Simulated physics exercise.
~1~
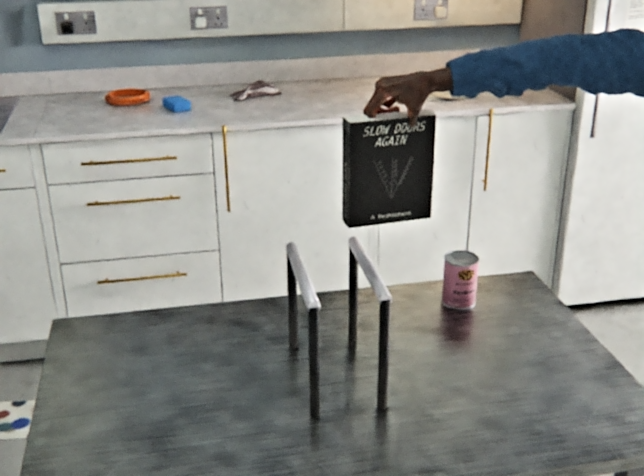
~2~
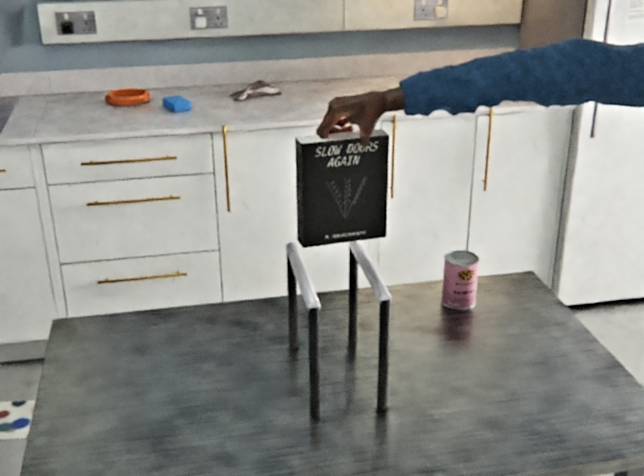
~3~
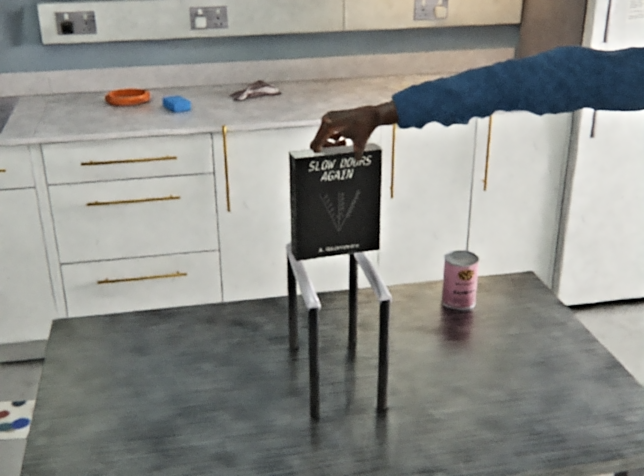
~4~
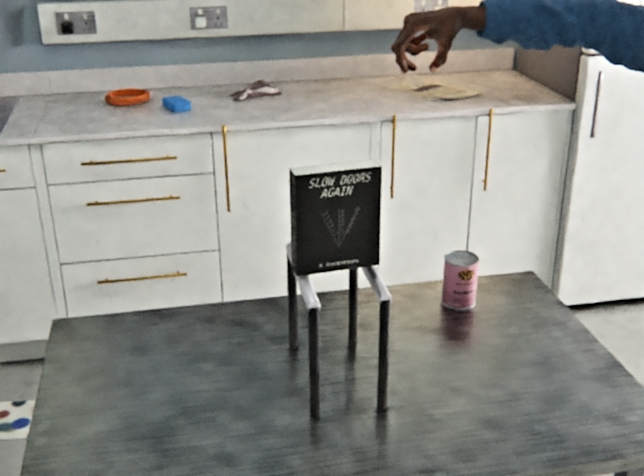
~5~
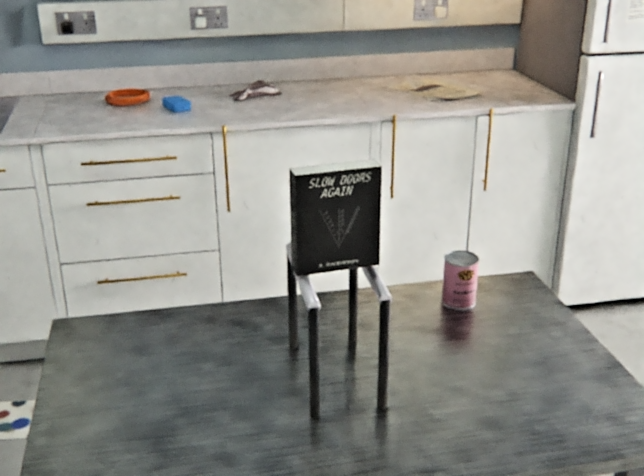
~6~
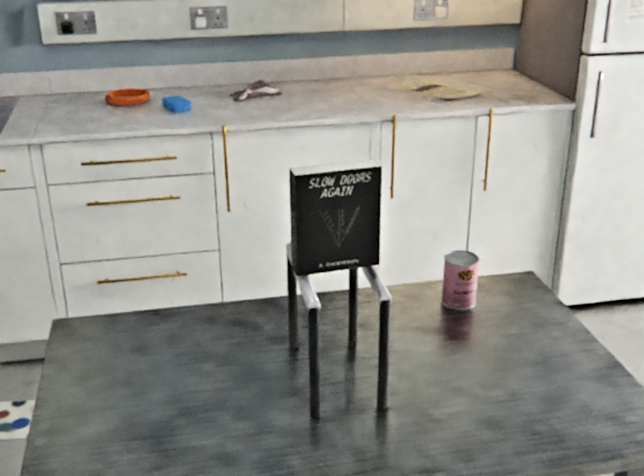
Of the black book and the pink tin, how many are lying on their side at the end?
None of them are lying on their side. The black book and the pink tin are both still upright at the end.
A hand in a blue sleeve carried a black book left over a dark table, lowered it upright onto two narrow rails of a small stand, then let go and drew away, leaving the book standing on top beside a pink tin.
